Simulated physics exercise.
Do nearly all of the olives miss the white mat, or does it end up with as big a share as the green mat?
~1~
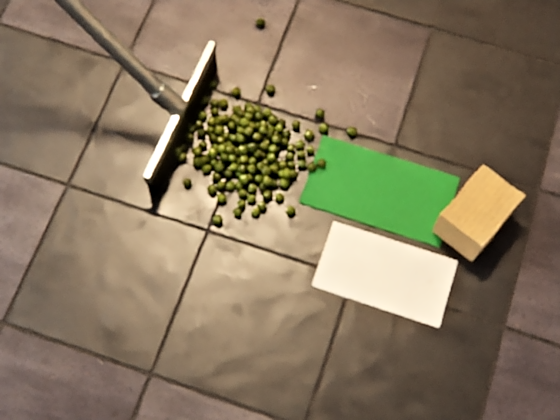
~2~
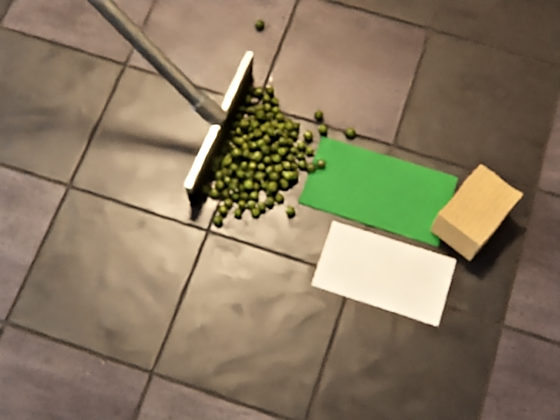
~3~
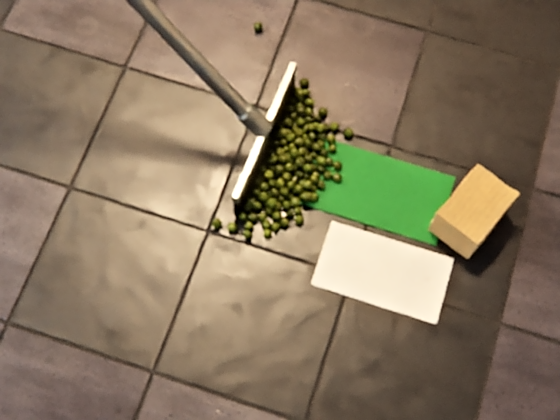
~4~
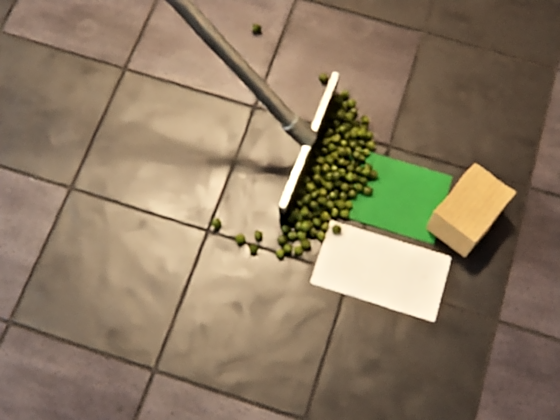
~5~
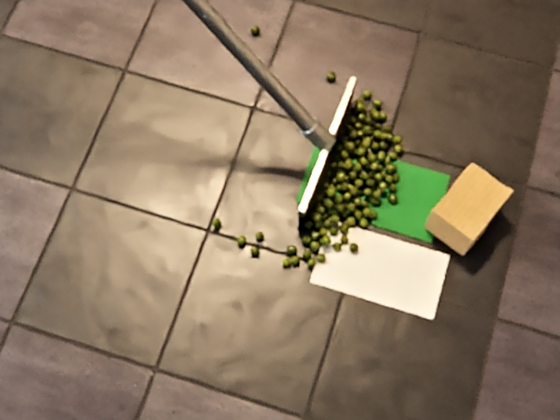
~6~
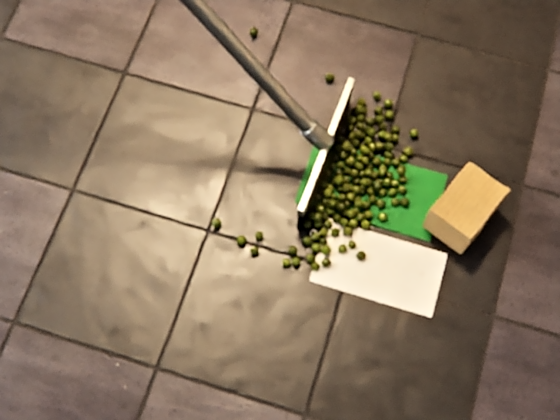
Nearly all of them miss the white mat, with only a few ending up along its upper part. The green mat ends up with a much larger share of the pile.
